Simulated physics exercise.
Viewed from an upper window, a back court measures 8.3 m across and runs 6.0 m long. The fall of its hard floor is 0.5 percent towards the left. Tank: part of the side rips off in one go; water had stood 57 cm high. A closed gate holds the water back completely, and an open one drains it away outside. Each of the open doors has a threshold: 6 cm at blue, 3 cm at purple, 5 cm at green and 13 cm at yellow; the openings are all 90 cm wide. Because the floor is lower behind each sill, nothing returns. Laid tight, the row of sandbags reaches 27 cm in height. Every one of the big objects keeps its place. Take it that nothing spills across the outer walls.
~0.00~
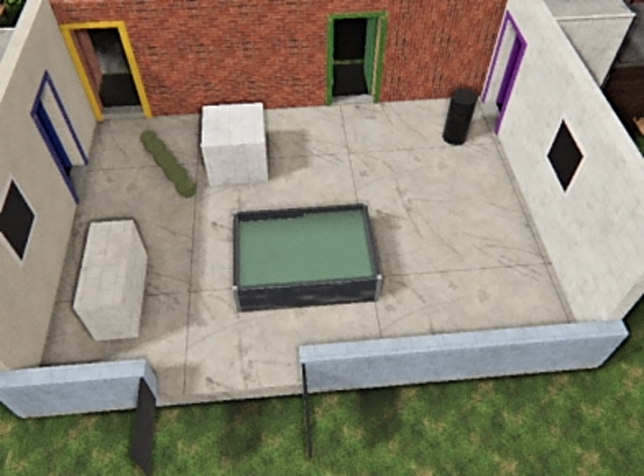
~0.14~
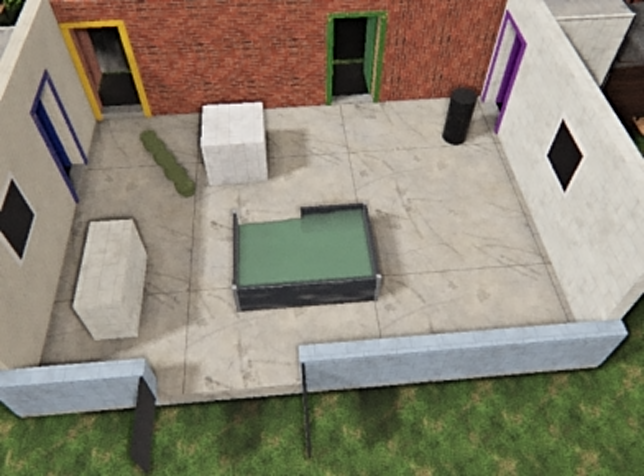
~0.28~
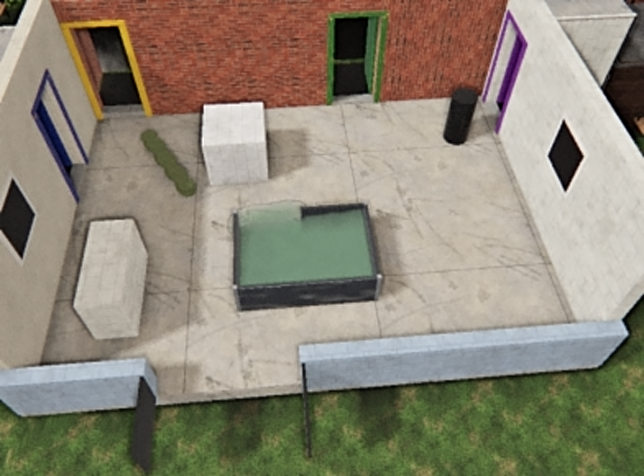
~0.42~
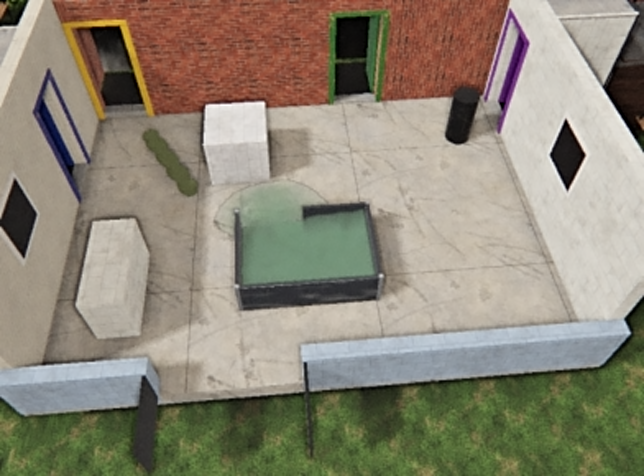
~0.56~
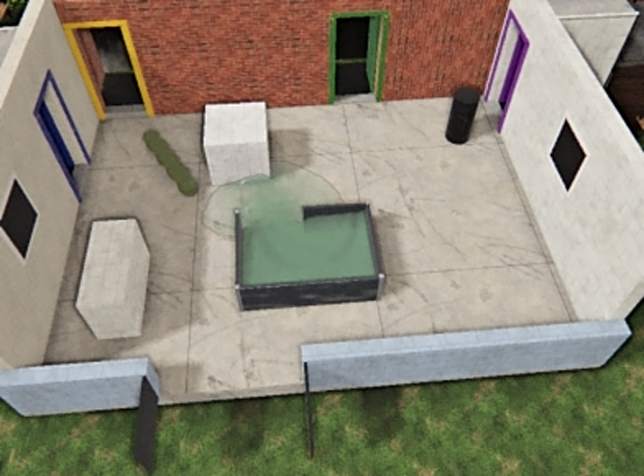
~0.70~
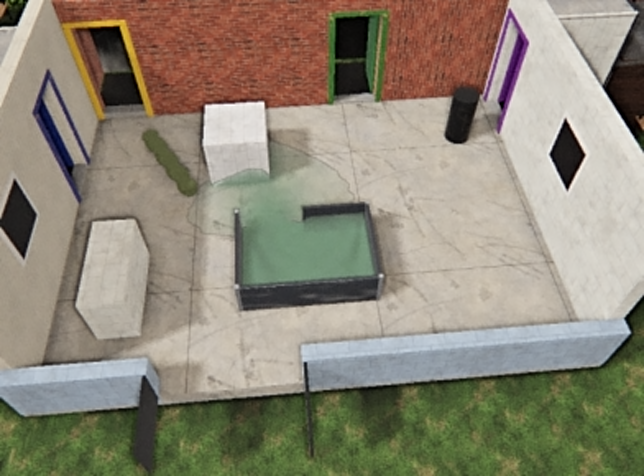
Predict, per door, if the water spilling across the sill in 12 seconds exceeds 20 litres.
Prediction: The blue door does not exceed 20 litres; the purple door exceeds 20 litres; the green door exceeds 20 litres; the yellow door does not exceed 20 litres.
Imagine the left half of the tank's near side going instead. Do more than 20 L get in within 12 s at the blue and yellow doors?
Compared with that limit, blue falls short while yellow falls short.
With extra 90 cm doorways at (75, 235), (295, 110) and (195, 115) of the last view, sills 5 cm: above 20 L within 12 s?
So, in the order given, it's beyond the mark, then beyond the mark, then beyond the mark.
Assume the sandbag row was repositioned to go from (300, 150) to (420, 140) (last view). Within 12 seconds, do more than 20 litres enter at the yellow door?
Checked against the limit, yellow is fine.
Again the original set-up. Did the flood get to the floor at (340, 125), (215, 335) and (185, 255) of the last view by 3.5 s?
Submerged, untouched, submerged.
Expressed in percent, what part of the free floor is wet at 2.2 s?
I'd say around 30 % is wet.
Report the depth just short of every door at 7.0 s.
Centimetres: Blue 8 / purple 7 / green 5 / yellow 9.
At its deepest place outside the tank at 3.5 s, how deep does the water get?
Around 20 centimetres deep.
After 1.4 s water covers 15 % of the floor and is deepest (38 cm) near (255, 186); blue door not reached, purple door not reached, green door not reached, yellow door not reached.
After 2.2 s water covers 30 % of the floor and is deepest (29 cm) near (255, 186); blue door not reached, purple door not reached, green door 14 cm at the sill, 5 L in, yellow door not reached.
After 3.5 s water covers 45 % of the floor and is deepest (20 cm) near (255, 186); blue door 4 cm at the sill, 0 L in, purple door 1 cm at the sill, 0 L in, green door 11 cm at the sill, 37 L in, yellow door 4 cm at the sill, 0 L in.
After 7.0 s water covers 65 % of the floor and is deepest (10 cm) near (150, 124); blue door 8 cm at the sill, 4 L in, purple door 7 cm at the sill, 93 L in, green door 5 cm at the sill, 62 L in, yellow door 9 cm at the sill, 0 L in.
After 12.0 s water covers 90 % of the floor and is deepest (6 cm) near (67, 261); blue door 6 cm at the sill, 9 L in, purple door 3 cm at the sill, 118 L in, green door 4 cm at the sill, 62 L in, yellow door 5 cm at the sill, 0 L in.
